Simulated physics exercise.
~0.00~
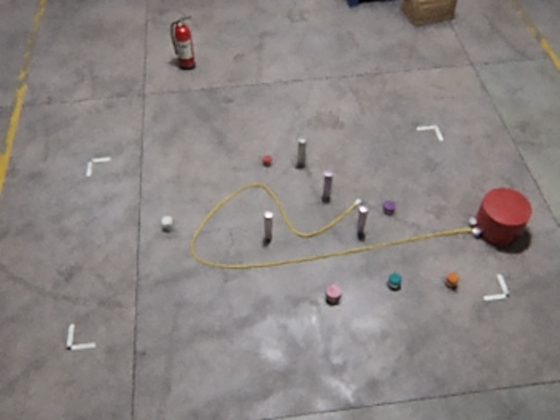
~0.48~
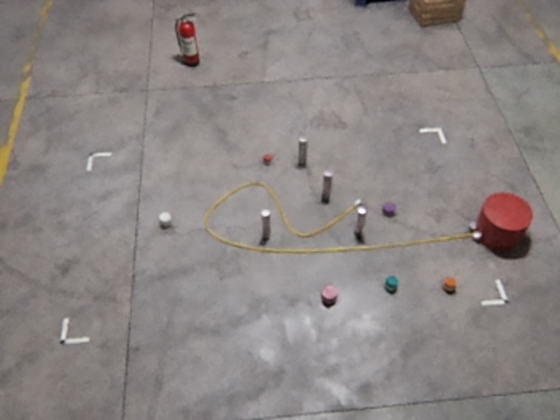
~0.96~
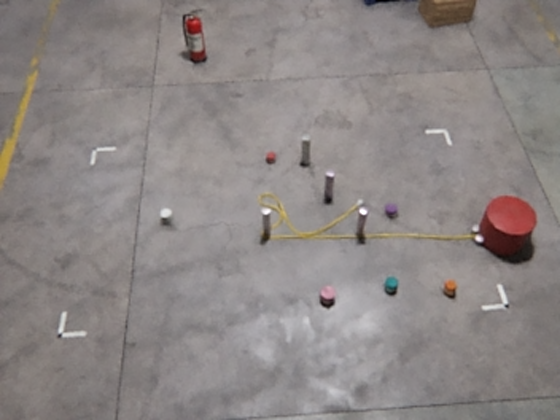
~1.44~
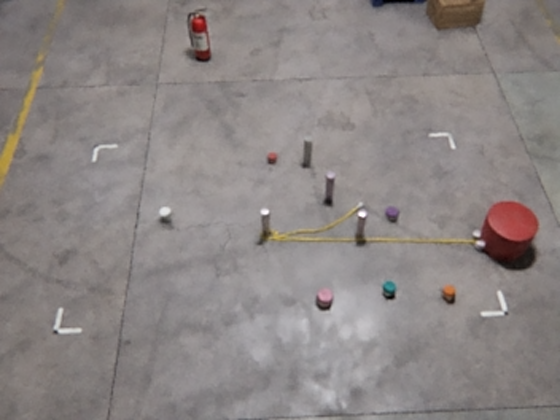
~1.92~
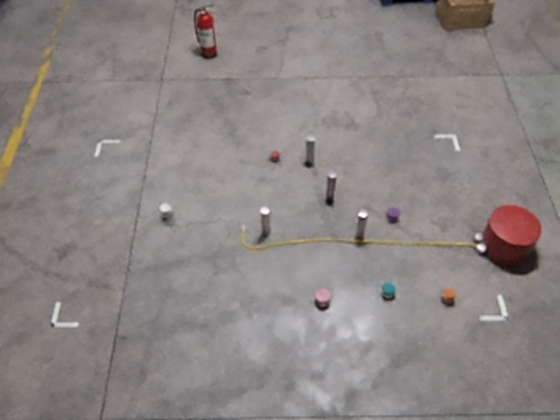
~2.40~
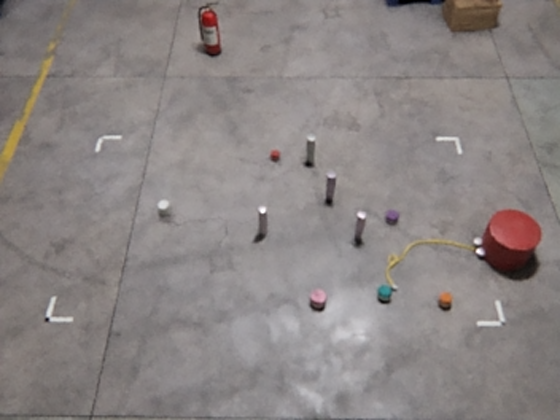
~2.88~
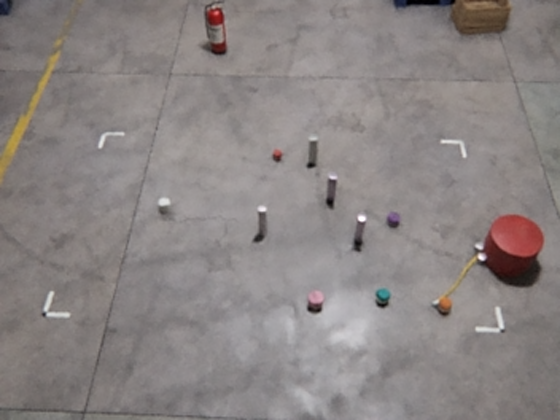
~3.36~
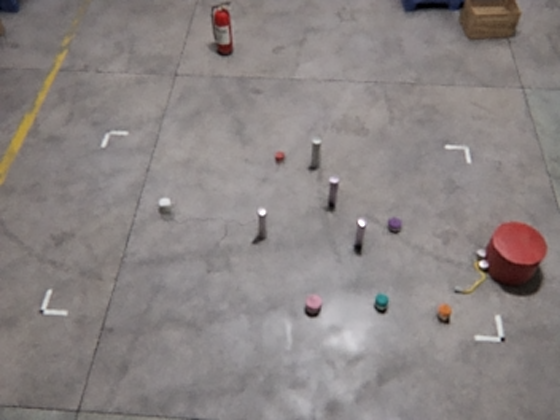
The video shows a yellow lead looped across a warehouse floor among upright posts and small coloured containers, as the camera drifts slightly. The lead is drawn rightward toward a round red cleaner, its loop shrinking and loose end trailing past the posts, until only a short length remains outside.
